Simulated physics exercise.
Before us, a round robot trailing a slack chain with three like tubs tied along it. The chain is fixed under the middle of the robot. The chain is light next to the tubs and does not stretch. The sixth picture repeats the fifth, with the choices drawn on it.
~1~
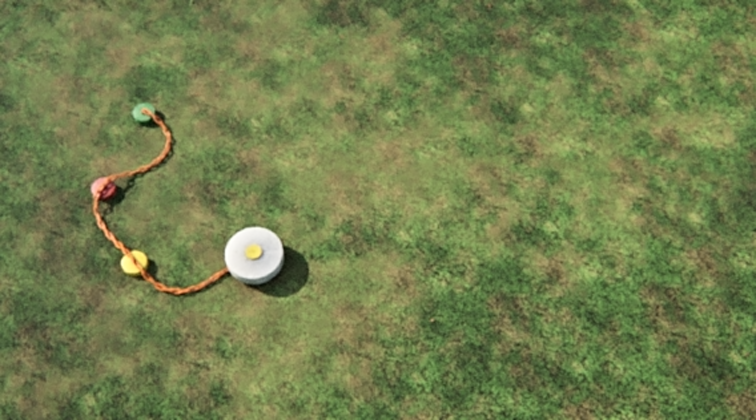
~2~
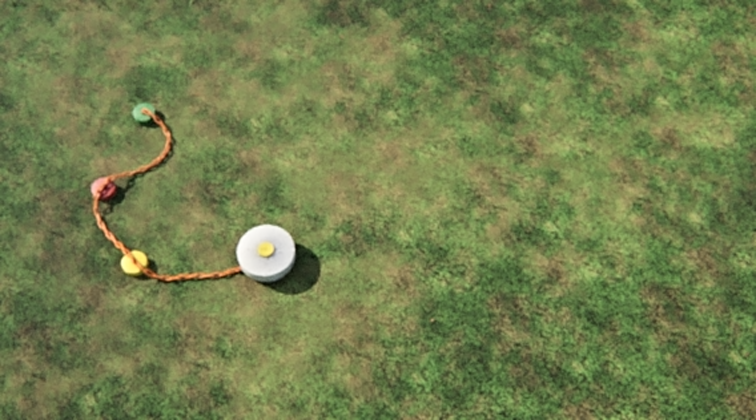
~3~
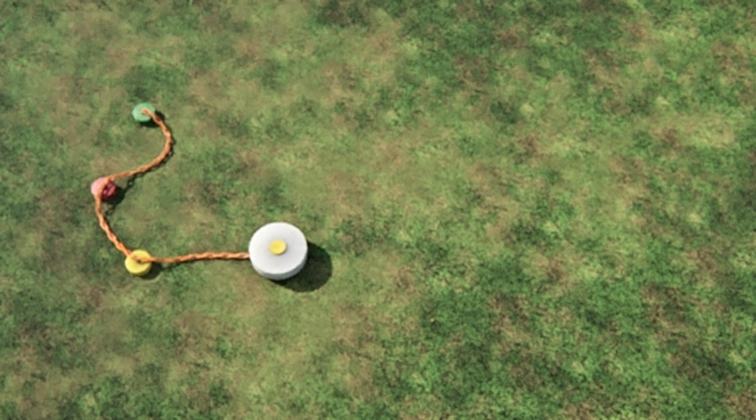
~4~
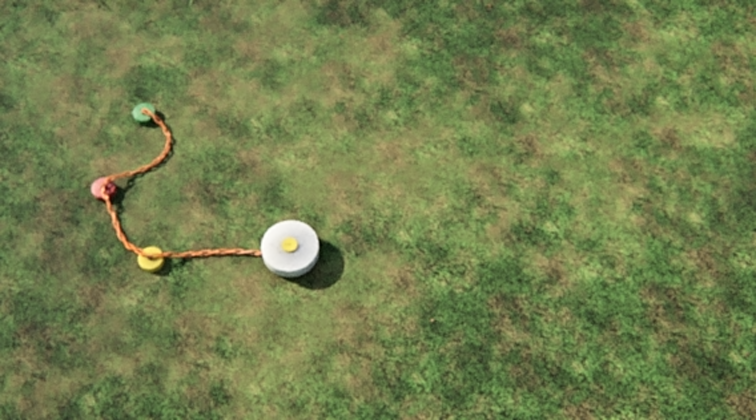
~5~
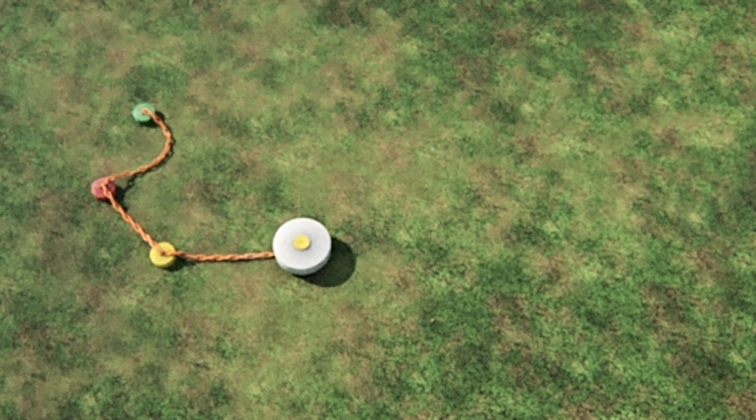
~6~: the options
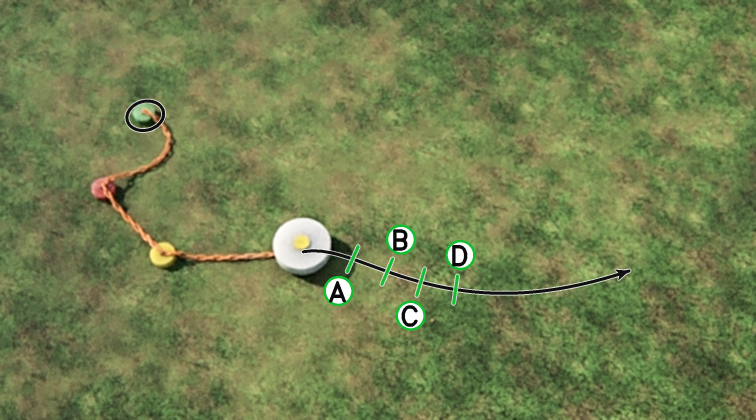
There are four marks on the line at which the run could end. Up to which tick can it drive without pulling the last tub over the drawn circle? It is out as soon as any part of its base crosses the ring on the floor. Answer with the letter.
No farther than C.
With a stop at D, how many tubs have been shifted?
By then, three.
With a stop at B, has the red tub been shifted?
By then, yes.
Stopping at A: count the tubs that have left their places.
Two.
On the copy, A at (353, 259); B at (387, 272); C at (421, 282); D at (456, 290); the ring at (145, 116); the route from (303, 252) via (465, 291) to (629, 271).
On C. First, robot (346, 252); green tub (144, 113); red tub (121, 198); yellow tub (210, 234).
Then, robot (385, 266); green tub (144, 113); red tub (157, 208); yellow tub (252, 236).
Finally, robot (421, 278); green tub (145, 114); red tub (193, 211); yellow tub (287, 243); the ringed tub at the far end is still in its ring.
By contrast, A is safe but short; B is safe but short; D drags the last tub to (152, 126).
